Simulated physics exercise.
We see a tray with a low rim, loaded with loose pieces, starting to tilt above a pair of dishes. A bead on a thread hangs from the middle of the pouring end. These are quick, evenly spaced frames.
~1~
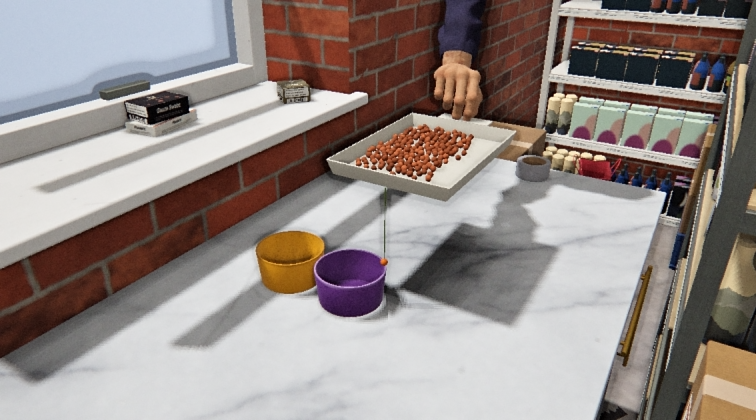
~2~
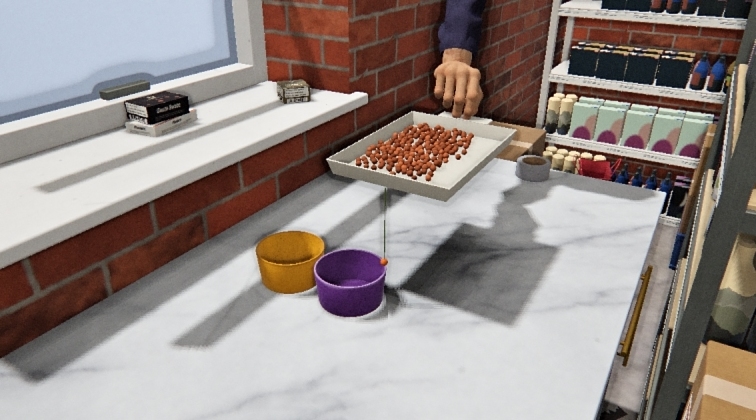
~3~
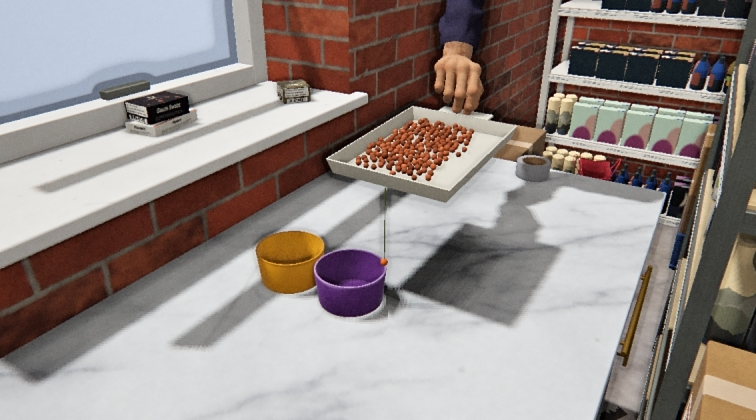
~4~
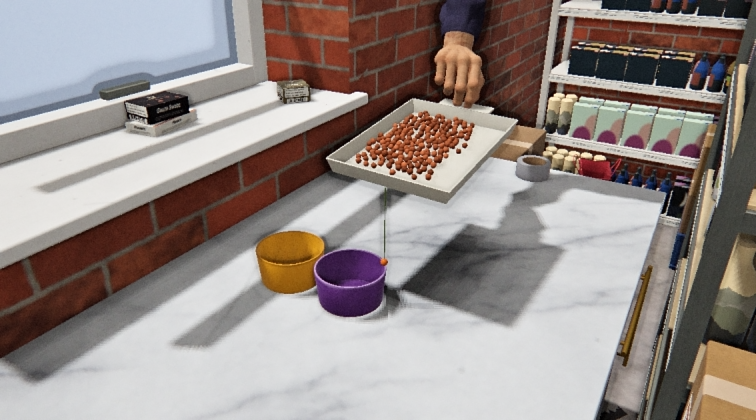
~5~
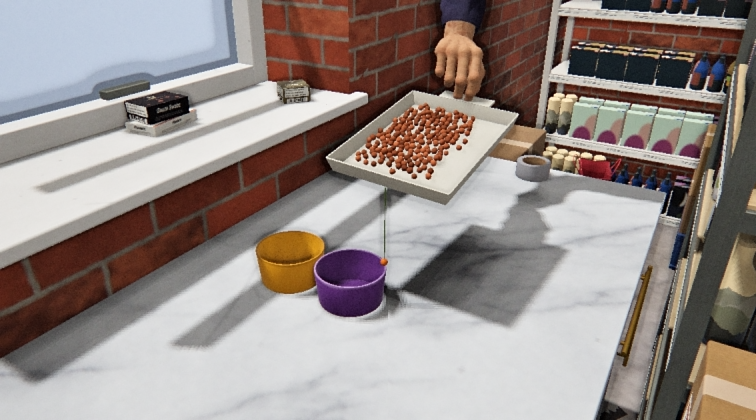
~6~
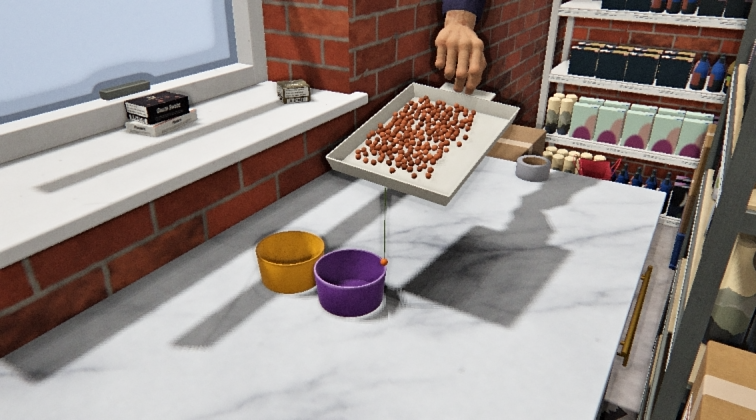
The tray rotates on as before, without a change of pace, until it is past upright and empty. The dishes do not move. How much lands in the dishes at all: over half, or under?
They take less than half between them.
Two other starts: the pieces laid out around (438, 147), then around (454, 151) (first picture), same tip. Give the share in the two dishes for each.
First some 0, then 0 per cent.
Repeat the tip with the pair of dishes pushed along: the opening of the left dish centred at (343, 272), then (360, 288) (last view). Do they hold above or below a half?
The first try: More than half. The second: Most of it.
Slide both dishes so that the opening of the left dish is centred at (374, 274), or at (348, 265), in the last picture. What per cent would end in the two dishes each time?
In turn 80 and 70 in a hundred.
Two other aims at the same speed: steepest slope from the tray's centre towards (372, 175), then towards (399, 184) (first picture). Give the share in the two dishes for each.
Near 70 % and 10 %.
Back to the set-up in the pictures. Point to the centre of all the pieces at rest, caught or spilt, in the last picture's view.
Near (423, 347).
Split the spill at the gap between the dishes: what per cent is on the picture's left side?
Close to 0 per cent.
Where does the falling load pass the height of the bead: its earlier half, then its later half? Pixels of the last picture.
Around (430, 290) and then (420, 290).
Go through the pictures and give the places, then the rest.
Corners of the pouring end at (333, 159) and (447, 186), level; middle of the load at (415, 149), clay pellets; left dish at (269, 275); right dish at (330, 298); bead on its thread at (384, 262), in the first picture.
Corners of the pouring end at (333, 159) and (447, 186), level; middle of the load at (415, 148), in the second picture.
Corners of the pouring end at (333, 158) and (447, 187), tipped barely, lowest at the right corner; middle of the load at (415, 145), in the third picture.
Corners of the pouring end at (333, 157) and (447, 189), tipped a little, lowest at the right corner; middle of the load at (415, 141), in the fourth picture.
Corners of the pouring end at (332, 157) and (446, 190), tipped a little, lowest at the right corner; middle of the load at (415, 136), in the fifth picture.
Corners of the pouring end at (332, 156) and (446, 192), tipped a little, lowest at the right corner; middle of the load at (415, 132); left dish at (269, 275); right dish at (330, 298), in the sixth picture.
Soon after the last picture, tray tipped steeply; nearly all on the tray; a stray few in the air.
A little later, tray tipped right over; nearly all on the tray; a small part outside both; a stray few in the air.
Later still, tray tipped past a quarter turn; a stray few in the right dish; nearly all outside both.
At rest, tray tipped past a quarter turn; a stray few in the right dish; none in the left dish; nearly all outside both.
